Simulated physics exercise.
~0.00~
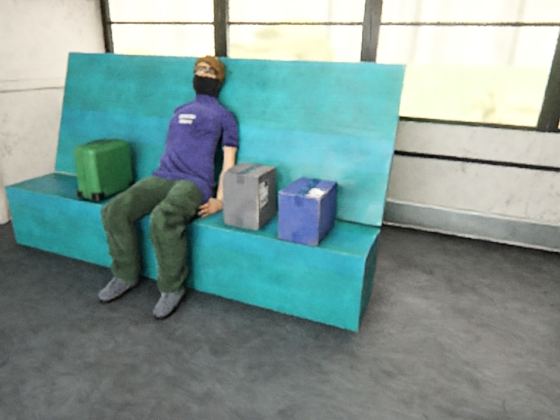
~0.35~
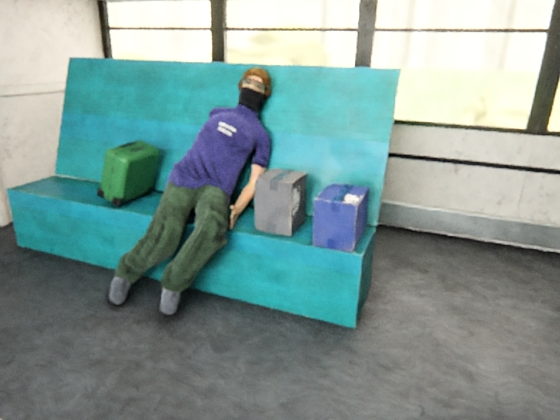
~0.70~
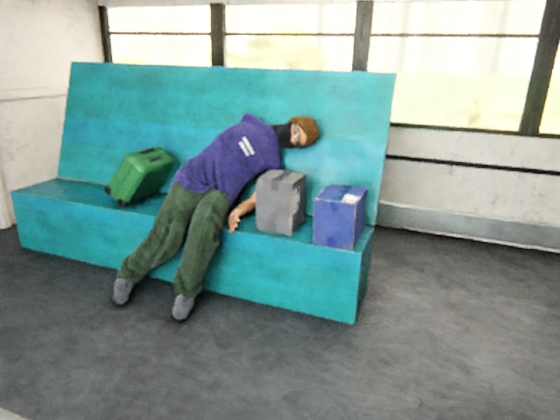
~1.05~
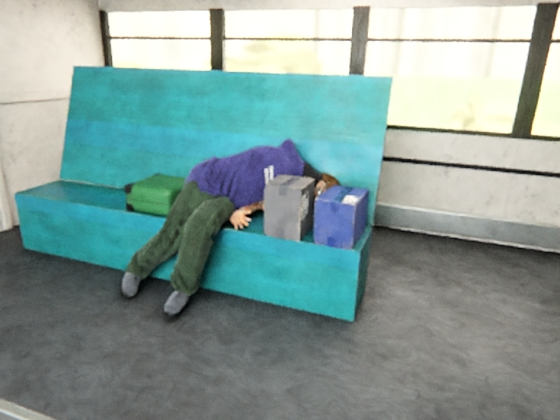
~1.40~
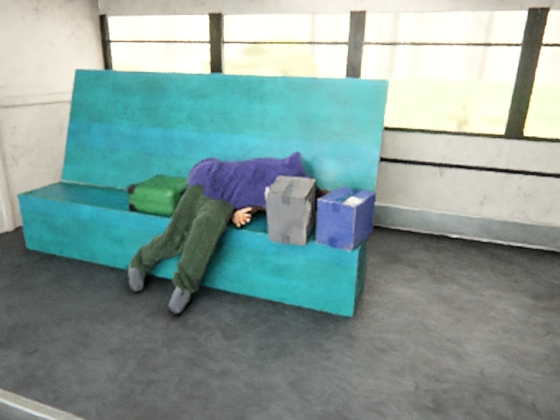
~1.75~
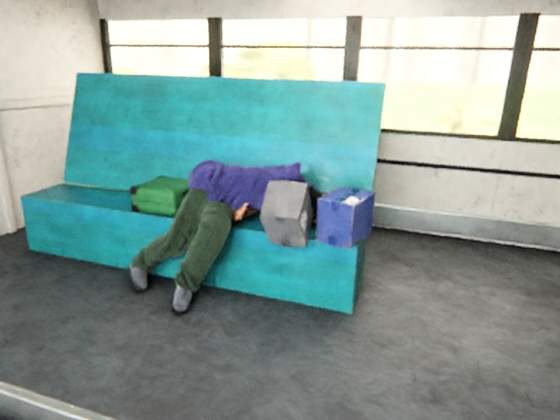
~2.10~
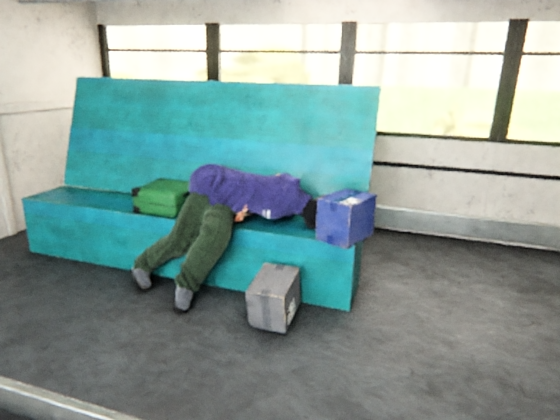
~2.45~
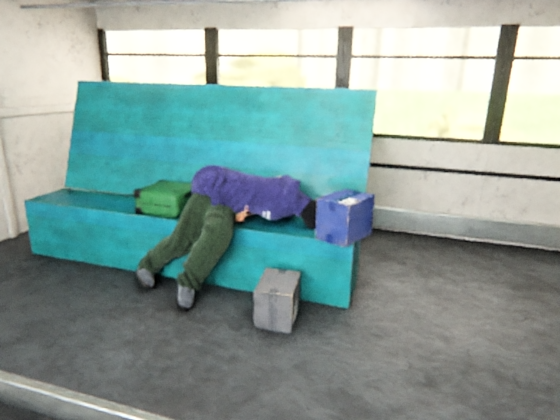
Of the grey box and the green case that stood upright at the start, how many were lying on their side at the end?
Two of them were. The green case lay on its side on the bench, and the grey box lay on its side on the floor.
